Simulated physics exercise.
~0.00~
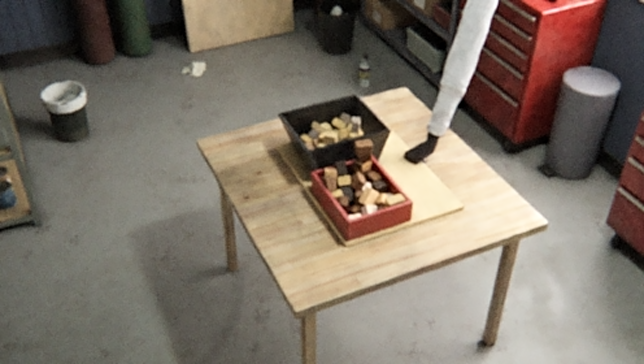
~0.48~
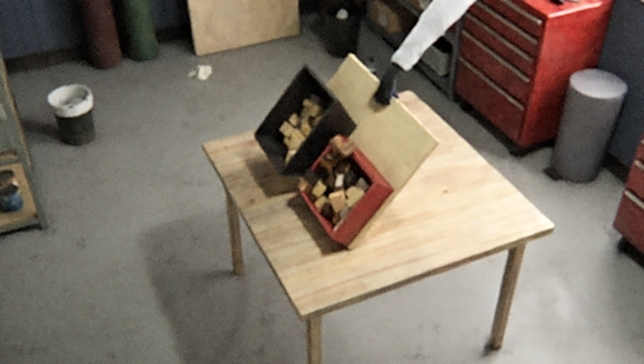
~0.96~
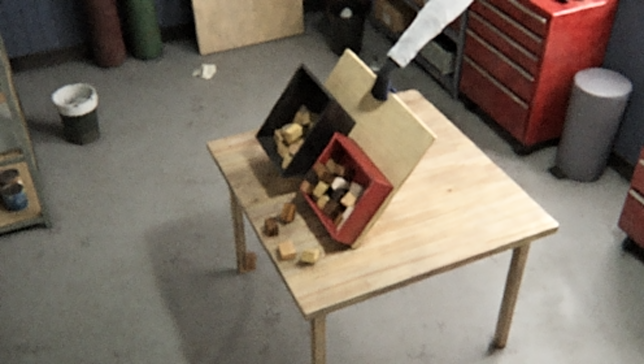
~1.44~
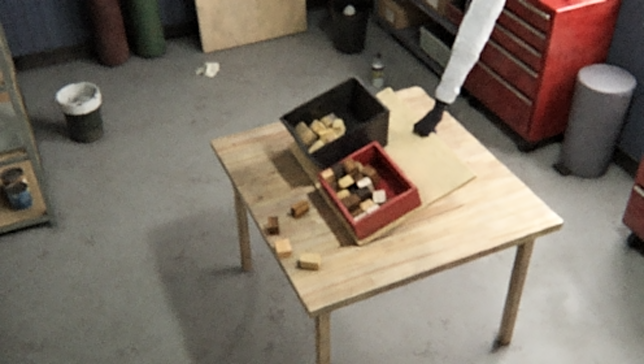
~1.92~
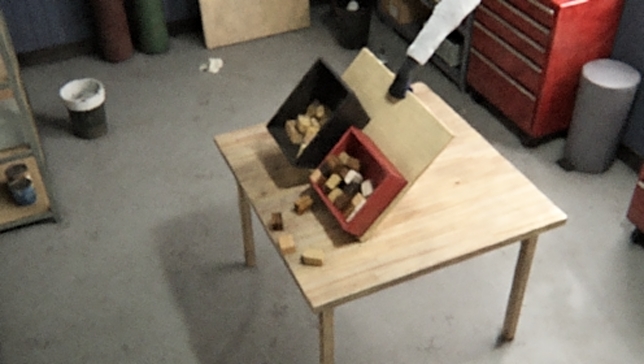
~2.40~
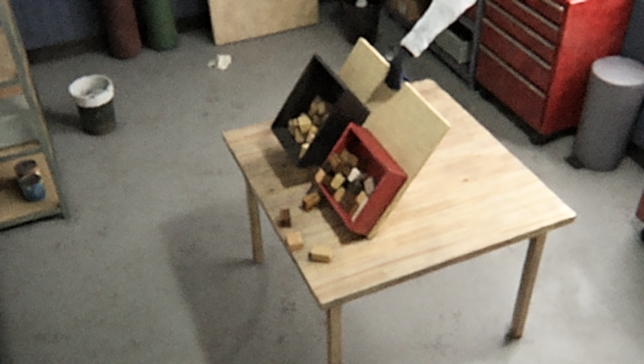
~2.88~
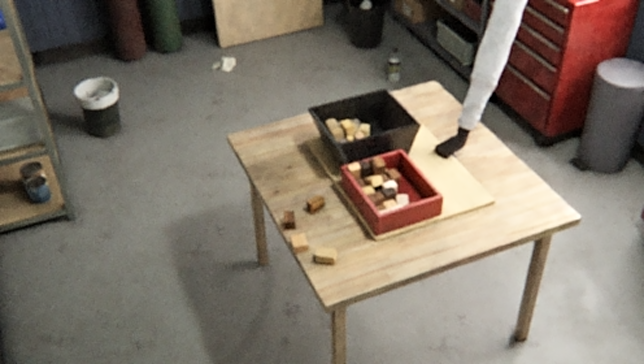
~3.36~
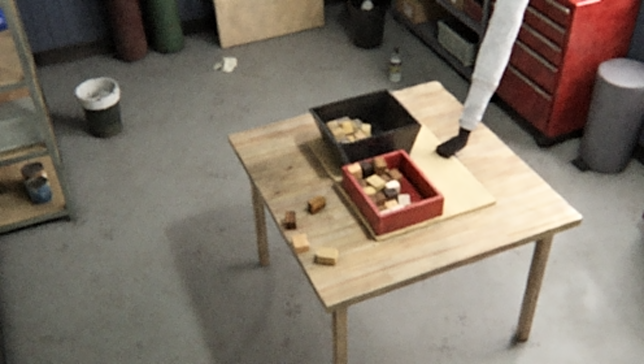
Gloved hand tilting a board with red and black crates twice, spilling a few wooden blocks before lowering it flat.
